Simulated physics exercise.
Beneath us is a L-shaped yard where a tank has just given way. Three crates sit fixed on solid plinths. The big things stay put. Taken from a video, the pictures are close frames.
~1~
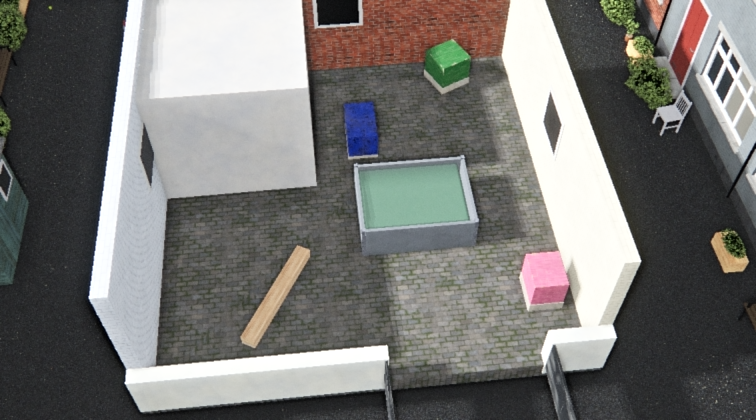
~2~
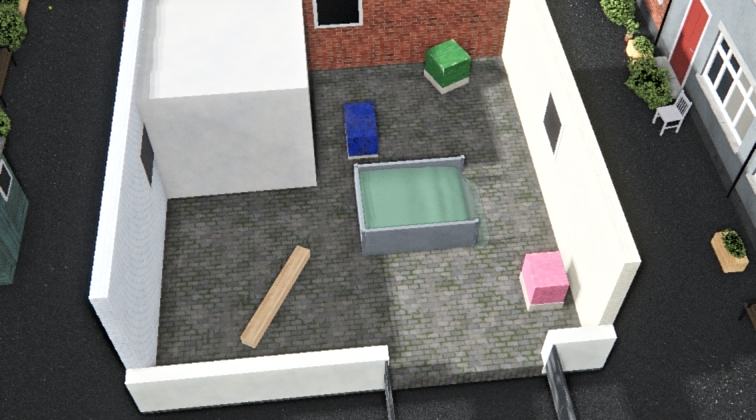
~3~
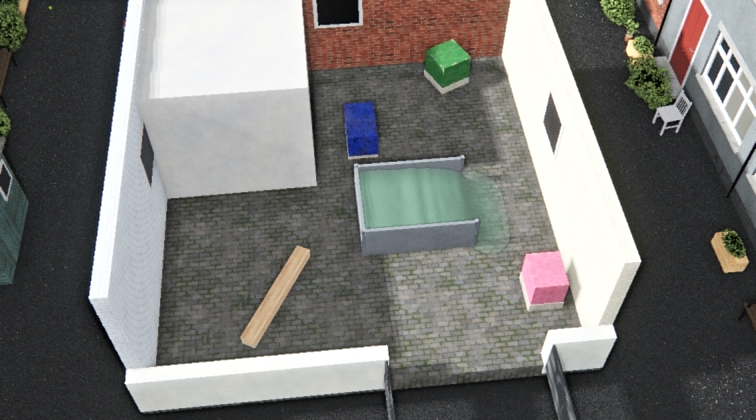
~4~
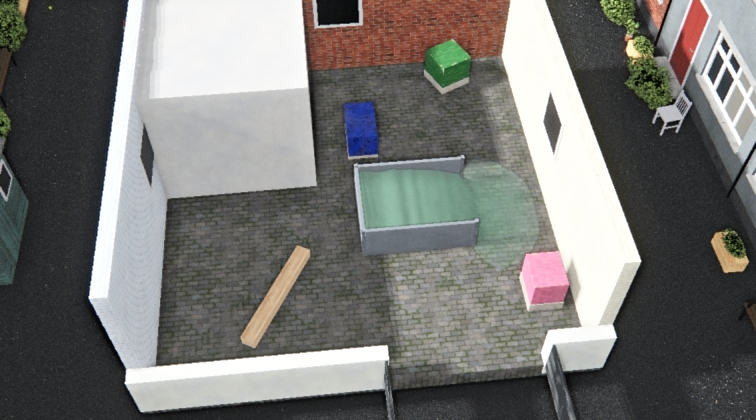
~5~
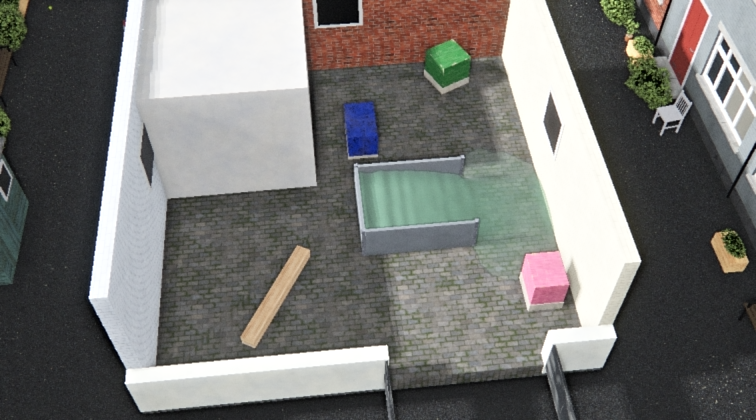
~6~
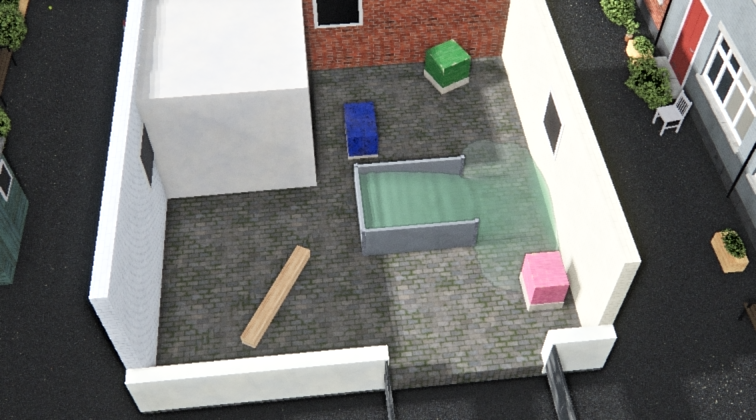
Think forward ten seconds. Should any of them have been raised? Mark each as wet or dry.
Green crate: Wet; blue crate: Wet; pink crate: Wet.
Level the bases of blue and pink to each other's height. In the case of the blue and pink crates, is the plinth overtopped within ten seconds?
The blue crate holds out and the pink crate is overtopped.
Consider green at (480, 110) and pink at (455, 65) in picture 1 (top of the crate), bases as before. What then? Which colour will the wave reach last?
I'd say the blue crate is last.
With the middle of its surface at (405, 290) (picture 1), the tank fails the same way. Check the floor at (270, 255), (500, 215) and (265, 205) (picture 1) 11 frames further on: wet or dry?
As listed: Dry, flooded, not flooded.
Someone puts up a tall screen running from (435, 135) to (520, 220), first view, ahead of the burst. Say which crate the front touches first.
First is the pink crate.
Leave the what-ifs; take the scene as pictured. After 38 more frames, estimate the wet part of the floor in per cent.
Close to 70 %.
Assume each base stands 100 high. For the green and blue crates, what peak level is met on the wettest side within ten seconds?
Around 130 % and 180 %.
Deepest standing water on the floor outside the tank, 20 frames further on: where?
I'd go with (482, 71) as the deepest place.
A moment on, water covers 15 % of the floor; the green crate not reached, the blue crate not reached, the pink crate water round its plinth.
Next, water covers 25 % of the floor; the green crate water round its plinth, the blue crate not reached, the pink crate water round its plinth.
Then, water covers 50 % of the floor; the green crate water round its plinth, the blue crate not reached, the pink crate water round its plinth.
Later, water covers 70 % of the floor; the green crate water round its plinth, the blue crate water round its plinth, the pink crate water round its plinth.
In the end, water covers 90 % of the floor; the green crate was topped, the blue crate was topped, the pink crate was topped.
